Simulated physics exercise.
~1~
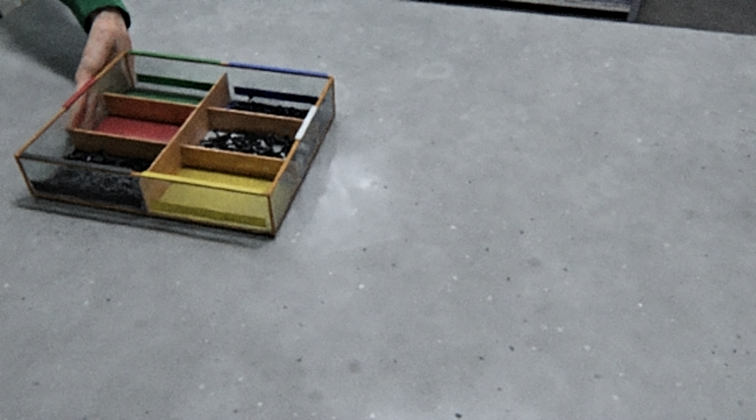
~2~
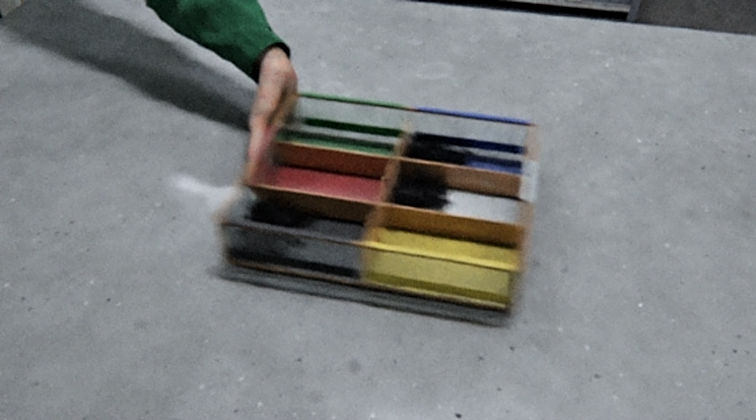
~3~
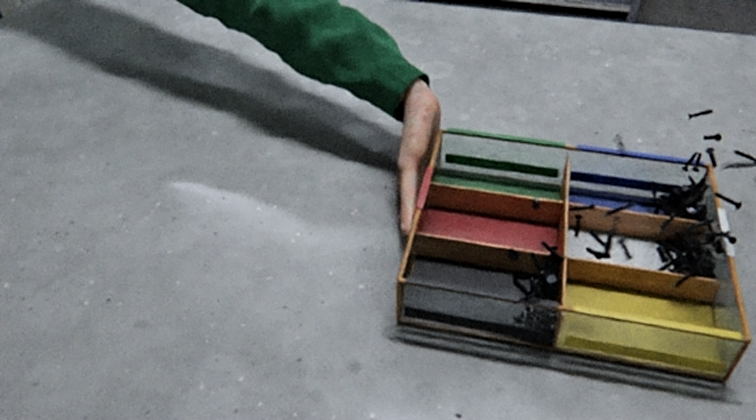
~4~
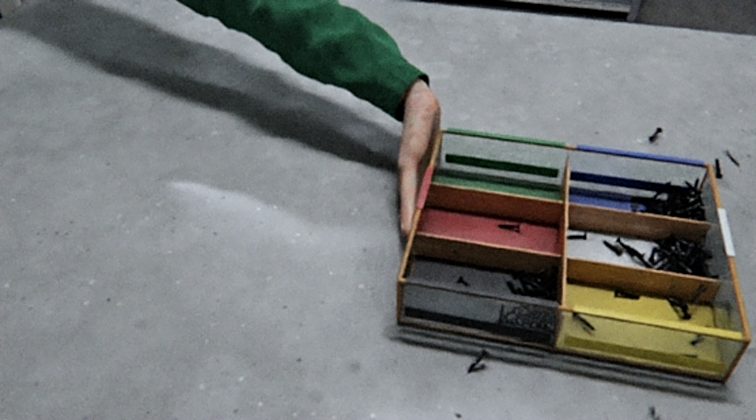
A divided tray of small black screws was pushed quickly to the right across a grey surface by a green-sleeved hand, then stopped abruptly, sending screws flying up; most stayed inside, but a few landed in other compartments and outside the tray.
